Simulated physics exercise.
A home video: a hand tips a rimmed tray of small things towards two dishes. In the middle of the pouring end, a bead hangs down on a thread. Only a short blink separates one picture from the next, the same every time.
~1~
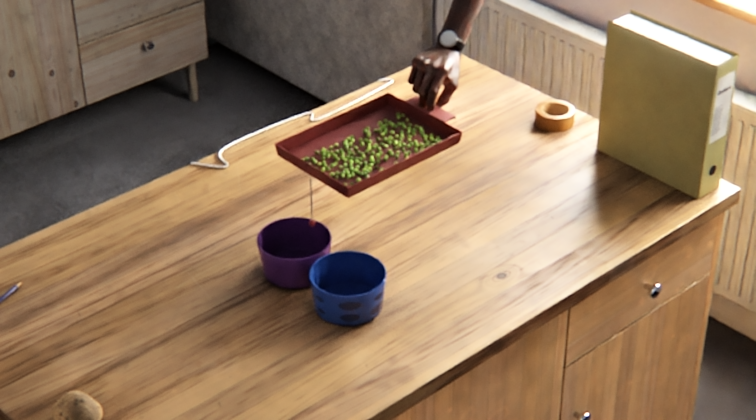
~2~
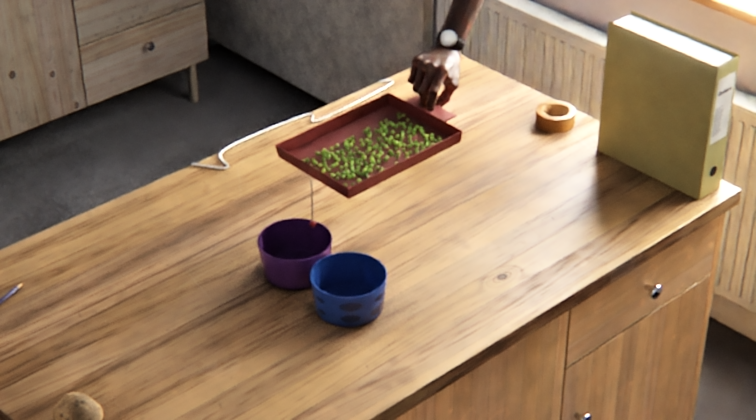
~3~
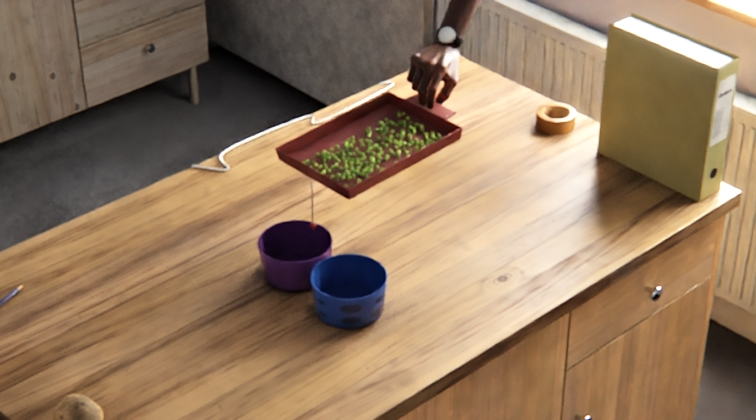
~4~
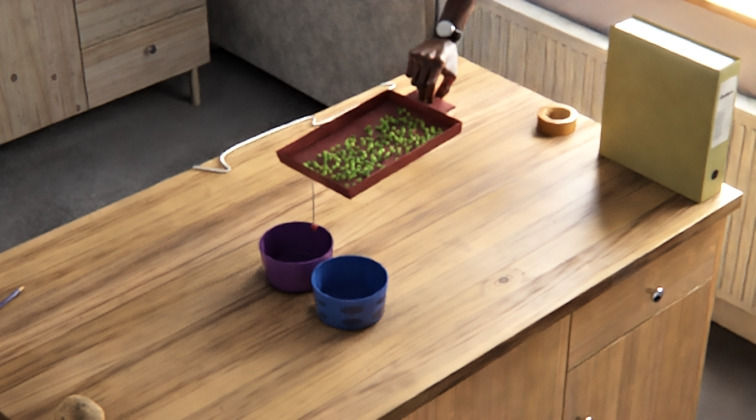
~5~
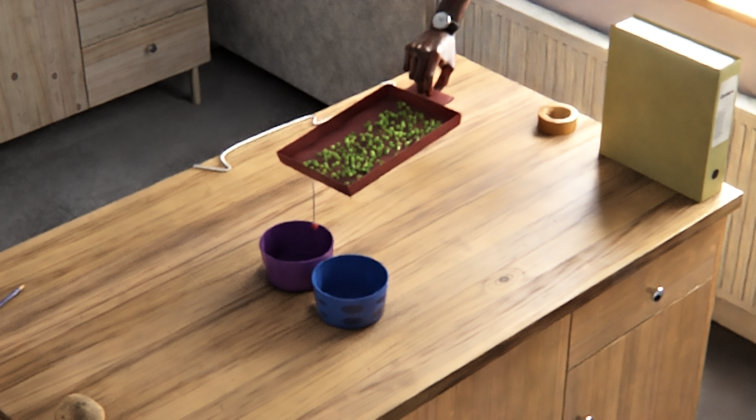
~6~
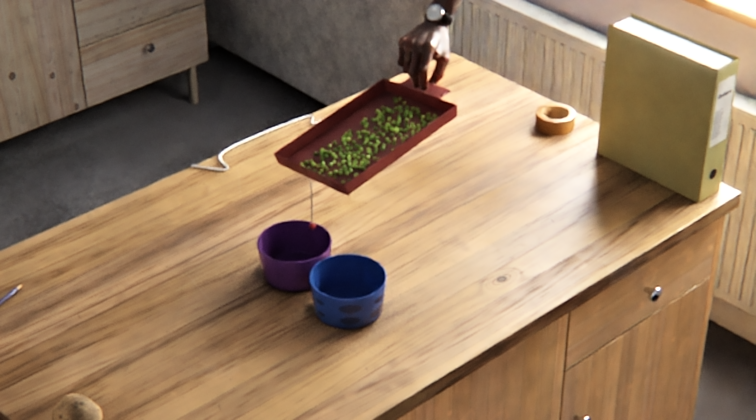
A dark red rimmed tray of small green pieces, gripped at its far end by a hand wearing a watch, starts out level above a purple dish and a blue dish on a wooden table. It then tilts slightly, its near left corner dipping lowest, while the dishes stay put.
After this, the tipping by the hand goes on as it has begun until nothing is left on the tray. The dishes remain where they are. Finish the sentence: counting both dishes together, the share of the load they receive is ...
The share is smaller than half.
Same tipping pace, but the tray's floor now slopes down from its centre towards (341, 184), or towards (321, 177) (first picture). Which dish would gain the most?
Record: Try 1, the dish at the right; try 2, the dish at the left.
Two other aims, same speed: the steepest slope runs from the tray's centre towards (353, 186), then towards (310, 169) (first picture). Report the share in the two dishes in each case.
40 per cent, then 70 per cent.
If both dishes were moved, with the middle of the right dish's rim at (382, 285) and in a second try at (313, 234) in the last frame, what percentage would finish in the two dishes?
About 0 per cent, then about 70 per cent.
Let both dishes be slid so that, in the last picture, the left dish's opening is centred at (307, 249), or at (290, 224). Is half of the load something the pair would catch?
So that's a lesser portion the first time round, a greater portion the second.
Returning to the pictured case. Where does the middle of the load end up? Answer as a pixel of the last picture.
At about (274, 245), give or take.
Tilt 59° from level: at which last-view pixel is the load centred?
At about (302, 157).
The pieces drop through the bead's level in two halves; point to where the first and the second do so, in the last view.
The opening part goes through (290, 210); what follows goes through (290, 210).
Just after the last frame, tray tipped steeply; almost all on the tray; just a few outside both; just a few in the air.
A moment on, tray tipped right over; almost all on the tray; about a tenth outside both; just a few in the air.
Further on, tray tipped past a quarter turn; roughly a quarter in the left dish; the larger part outside both.
When it is over, tray tipped past a quarter turn; not one in the right dish; roughly a quarter in the left dish; the larger part outside both.
